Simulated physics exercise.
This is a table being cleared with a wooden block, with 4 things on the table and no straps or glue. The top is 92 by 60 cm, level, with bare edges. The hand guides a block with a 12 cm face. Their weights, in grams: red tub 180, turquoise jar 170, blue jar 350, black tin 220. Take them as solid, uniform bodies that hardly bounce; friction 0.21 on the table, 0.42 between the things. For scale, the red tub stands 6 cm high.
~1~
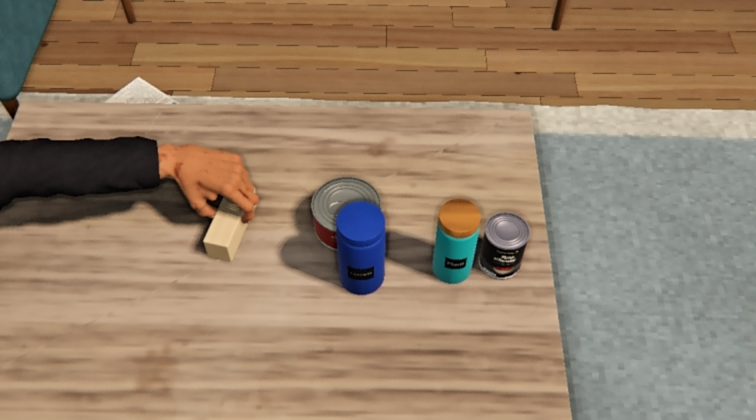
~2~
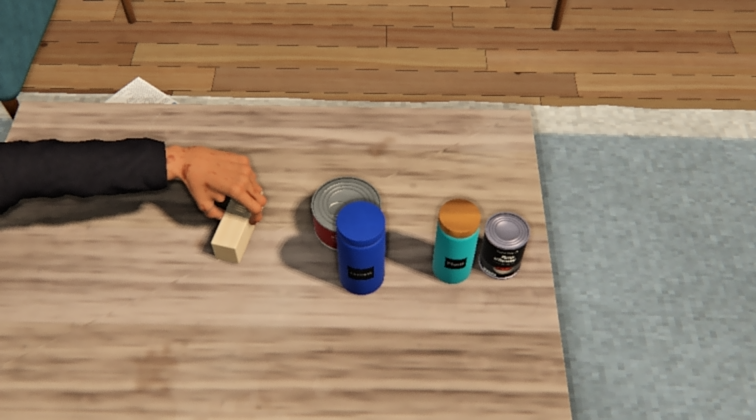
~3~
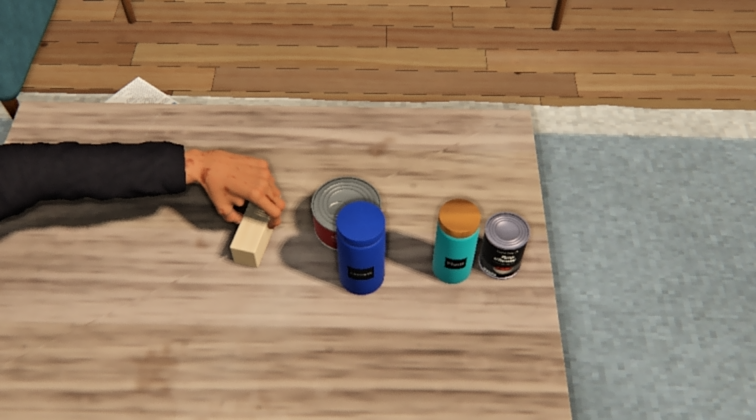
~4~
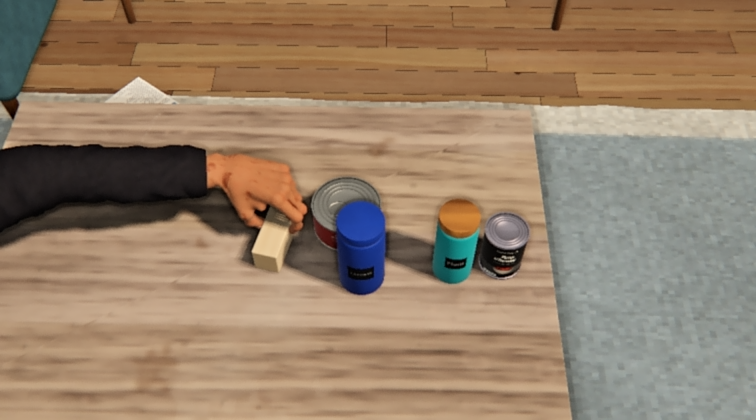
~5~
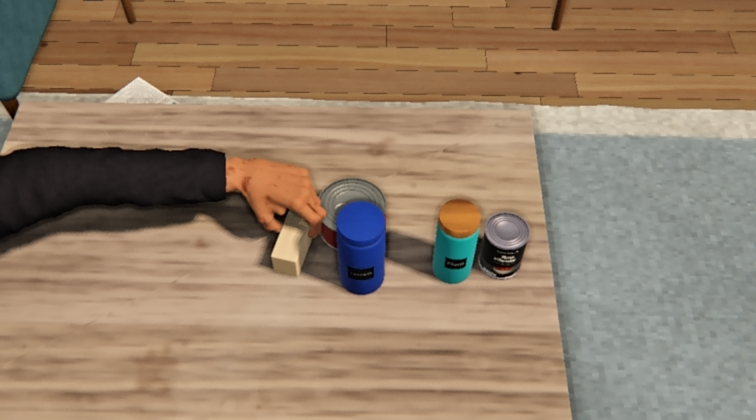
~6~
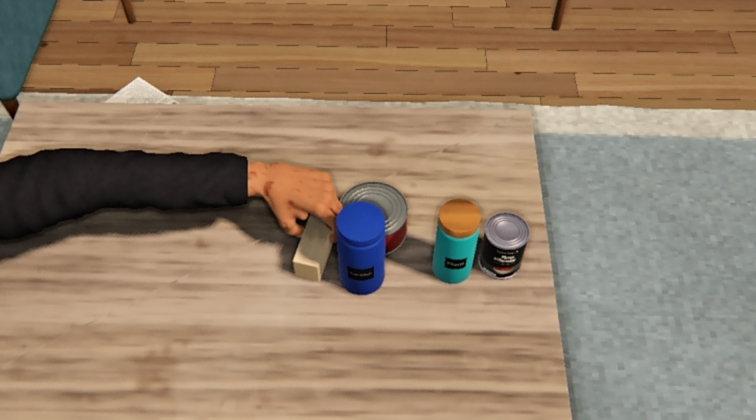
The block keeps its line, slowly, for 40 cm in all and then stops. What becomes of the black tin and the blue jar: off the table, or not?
The black tin falls off the table and the blue jar stays on the table.
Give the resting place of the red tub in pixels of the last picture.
Around (535, 235).
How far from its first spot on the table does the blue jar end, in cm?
About 23 cm.
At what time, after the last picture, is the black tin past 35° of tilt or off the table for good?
At about 1.1 s.
Then, 0.50 s after the last picture, pusher on by 24 cm; blue jar slid 7 cm near (409, 260); red tub slid 14 cm; turquoise jar slid 3 cm.
Then, 0.90 s after the last picture, pusher on by 31 cm; blue jar slid 15 cm near (460, 272); black tin slid 5 cm near (536, 254); red tub slid 21 cm.
Then, 1.30 s after the last picture, pusher on by 39 cm; black tin now off the table; blue jar slid 22 cm near (512, 289); turquoise jar slid 14 cm.
Then, 1.60 s after the last picture, pusher on by 40 cm; blue jar slid 23 cm near (520, 291); turquoise jar slid 15 cm; red tub slid 29 cm.
By the end, off the table, black tin; not toppled but over 4 cm from the start, red tub, turquoise jar and blue jar. Seen from the same camera at the end, blue jar near (520, 292).
